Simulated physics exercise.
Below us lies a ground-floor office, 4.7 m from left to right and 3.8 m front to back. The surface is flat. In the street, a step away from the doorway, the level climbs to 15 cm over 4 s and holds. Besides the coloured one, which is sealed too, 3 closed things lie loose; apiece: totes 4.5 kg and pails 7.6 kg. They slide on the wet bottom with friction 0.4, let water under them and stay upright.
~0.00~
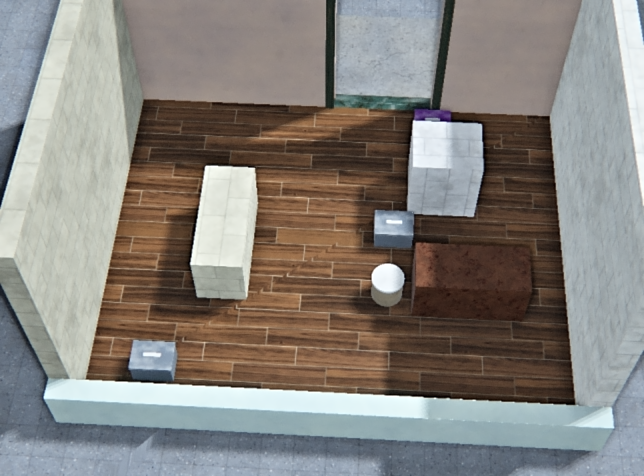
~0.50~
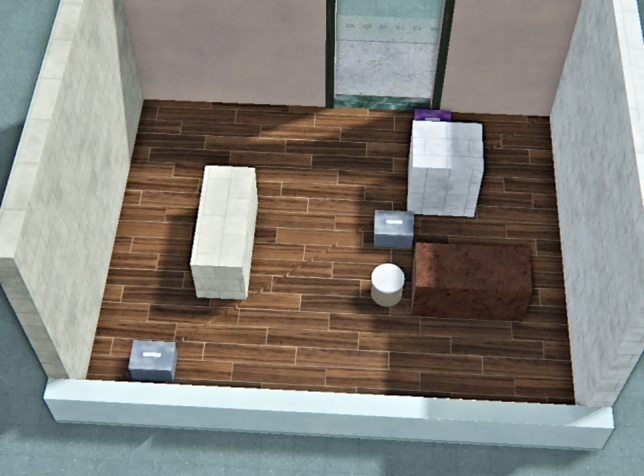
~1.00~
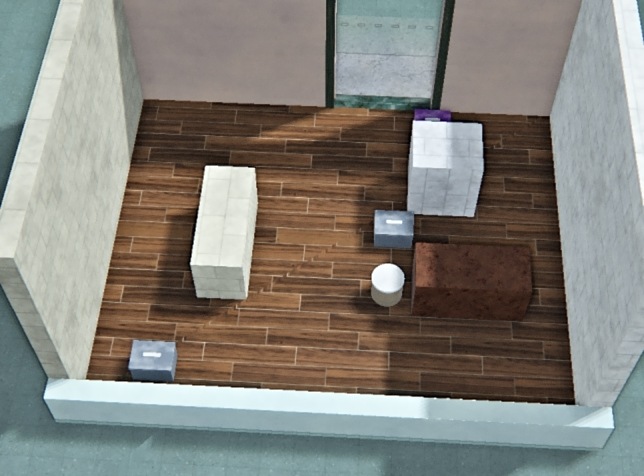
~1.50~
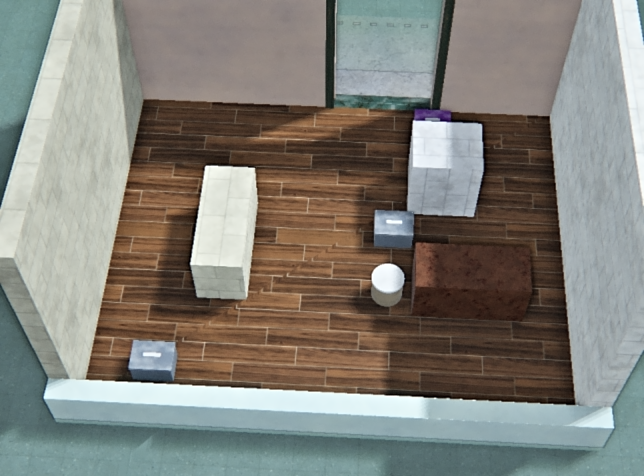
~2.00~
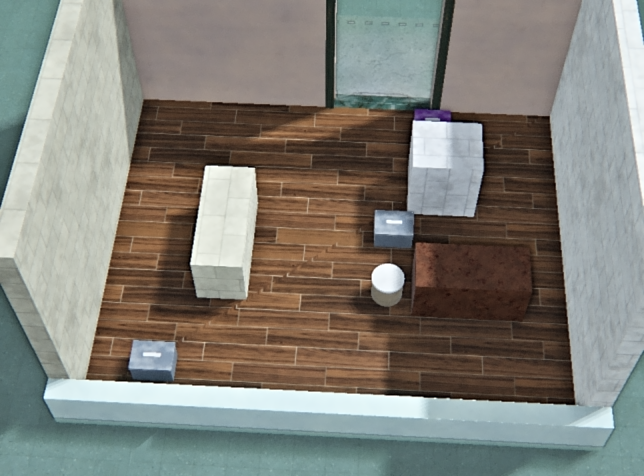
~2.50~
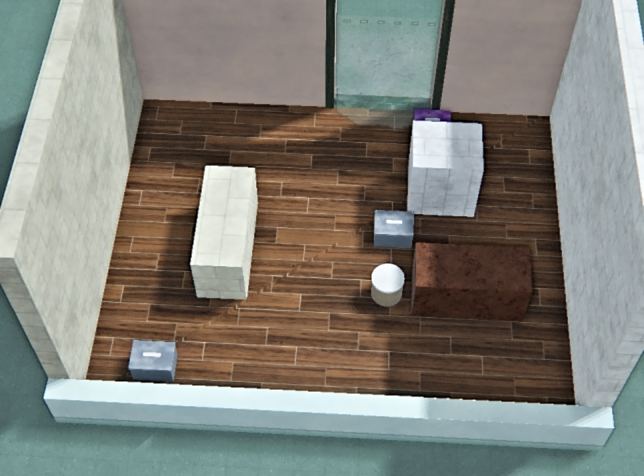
Greenish water spreading over the grey ground outside and up to the doorway, while boxes and furniture in the room stay still.
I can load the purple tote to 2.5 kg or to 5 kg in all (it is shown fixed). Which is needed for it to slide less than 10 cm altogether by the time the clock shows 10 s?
I expect that neither load is enough.
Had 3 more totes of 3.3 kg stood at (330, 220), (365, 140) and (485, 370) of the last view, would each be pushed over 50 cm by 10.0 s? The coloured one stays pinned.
In that order: More, more, under.
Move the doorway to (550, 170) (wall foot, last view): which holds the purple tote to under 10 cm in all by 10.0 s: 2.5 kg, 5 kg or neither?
In that case neither weight holds it.
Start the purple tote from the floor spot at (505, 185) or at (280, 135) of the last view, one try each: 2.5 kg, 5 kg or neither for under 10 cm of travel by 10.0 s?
In that order: Only the larger holds; the smaller is enough.
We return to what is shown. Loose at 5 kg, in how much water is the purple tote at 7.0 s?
About 6 cm.
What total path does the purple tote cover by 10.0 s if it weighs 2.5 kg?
Some 250 cm in all.
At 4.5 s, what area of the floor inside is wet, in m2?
About 4.0 m2.
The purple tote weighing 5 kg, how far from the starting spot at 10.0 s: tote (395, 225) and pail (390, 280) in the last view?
In turn: 40 cm, 0 cm.
After 3.5 s the purple tote would be 2 cm from its start with 2.5 kg and 0 cm from its start with 5 kg; 2 cm of water round it then.
After 4.5 s the purple tote would be 44 cm from its start with 2.5 kg and 30 cm from its start with 5 kg; 3 cm of water round it then.
After 7.0 s the purple tote would be 89 cm from its start with 2.5 kg and 112 cm from its start with 5 kg; 6 cm of water round it then.
After 10.0 s the purple tote would be 27 cm from its start with 2.5 kg and 83 cm from its start with 5 kg; 6 cm of water round it then.
